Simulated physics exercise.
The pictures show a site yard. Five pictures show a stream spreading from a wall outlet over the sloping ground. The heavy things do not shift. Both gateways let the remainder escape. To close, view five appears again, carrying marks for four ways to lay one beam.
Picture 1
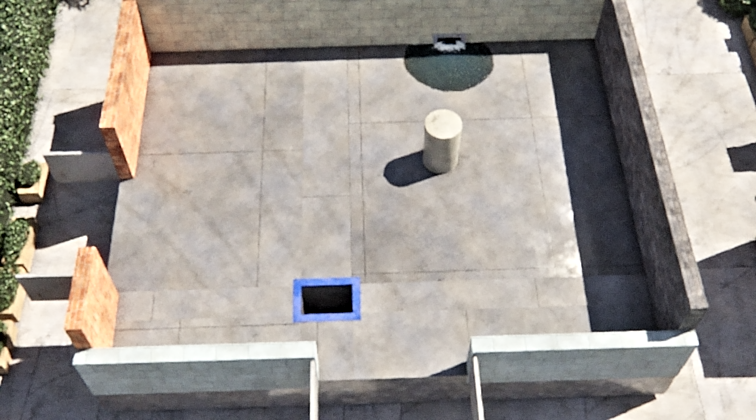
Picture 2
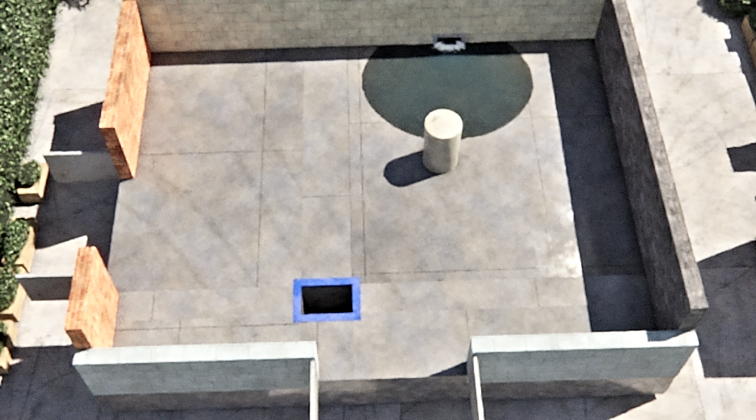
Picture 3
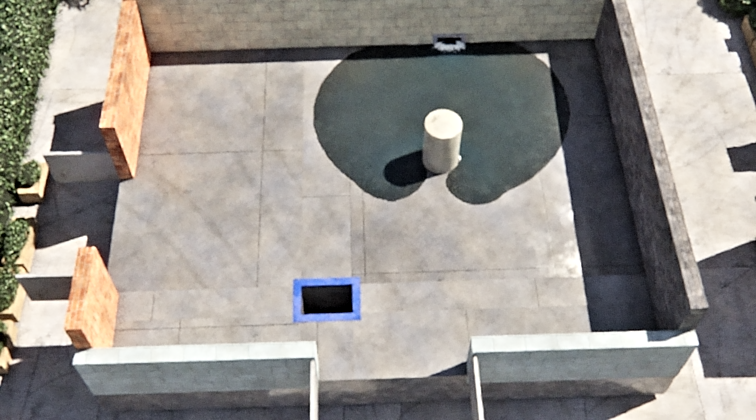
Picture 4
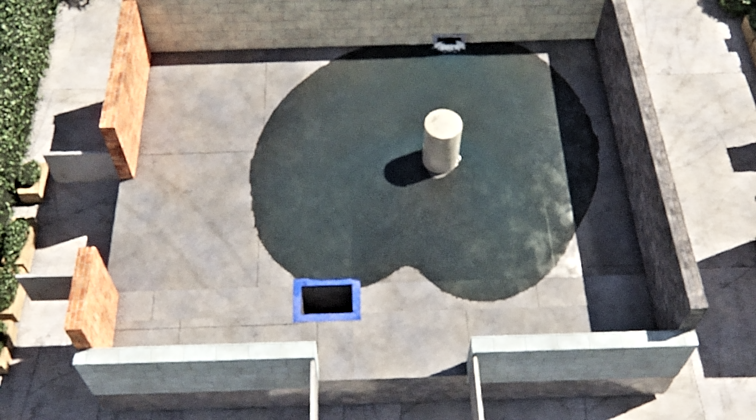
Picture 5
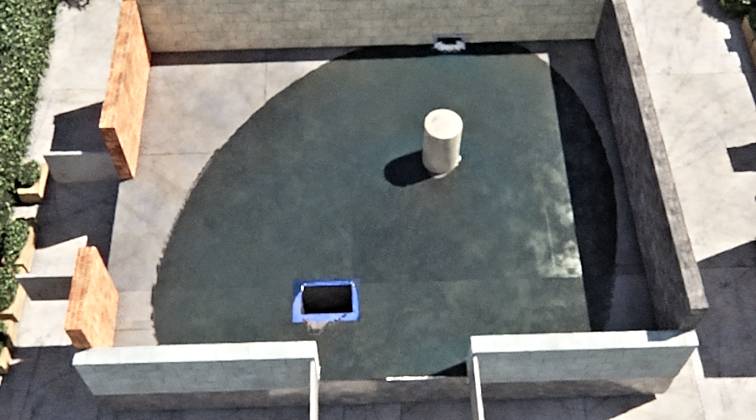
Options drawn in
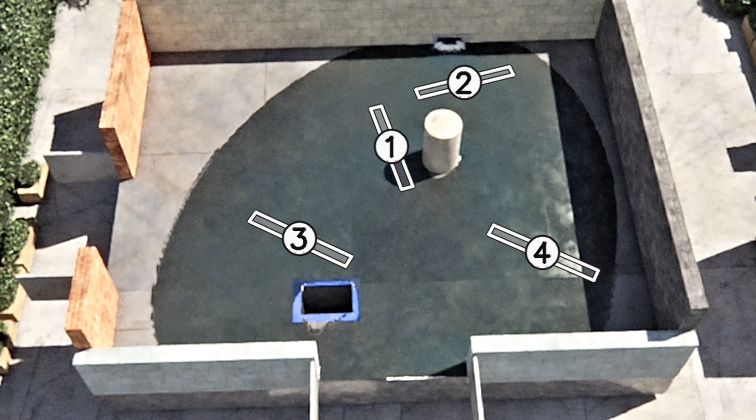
The footage shows dark water spreading from an outfall at the top wall of a walled yard, wrapping around a pale cylindrical post, then widening across most of the paving and reaching the blue-edged drain, which takes in water.
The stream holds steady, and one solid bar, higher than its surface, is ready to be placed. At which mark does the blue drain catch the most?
Choose 4.
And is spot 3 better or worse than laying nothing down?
It is worse.
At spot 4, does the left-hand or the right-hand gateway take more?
More leaves on the right.
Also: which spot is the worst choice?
The answer is 3.
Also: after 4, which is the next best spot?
2 it is.
In white, 1 from (376, 107) to (407, 187); 2 from (417, 93) to (511, 70); 3 from (252, 216) to (348, 261); 4 from (491, 229) to (596, 275).
If 1 is chosen, about 13 % of the stream goes into the blue drain, about 86 % out by the gates.
If 2 is chosen, about 19 % of the stream goes into the blue drain, about 81 % out by the gates.
If 3 is chosen, about 9 % of the stream goes into the blue drain, about 89 % out by the gates.
If 4 is chosen, about 27 % of the stream goes into the blue drain, about 72 % out by the gates.
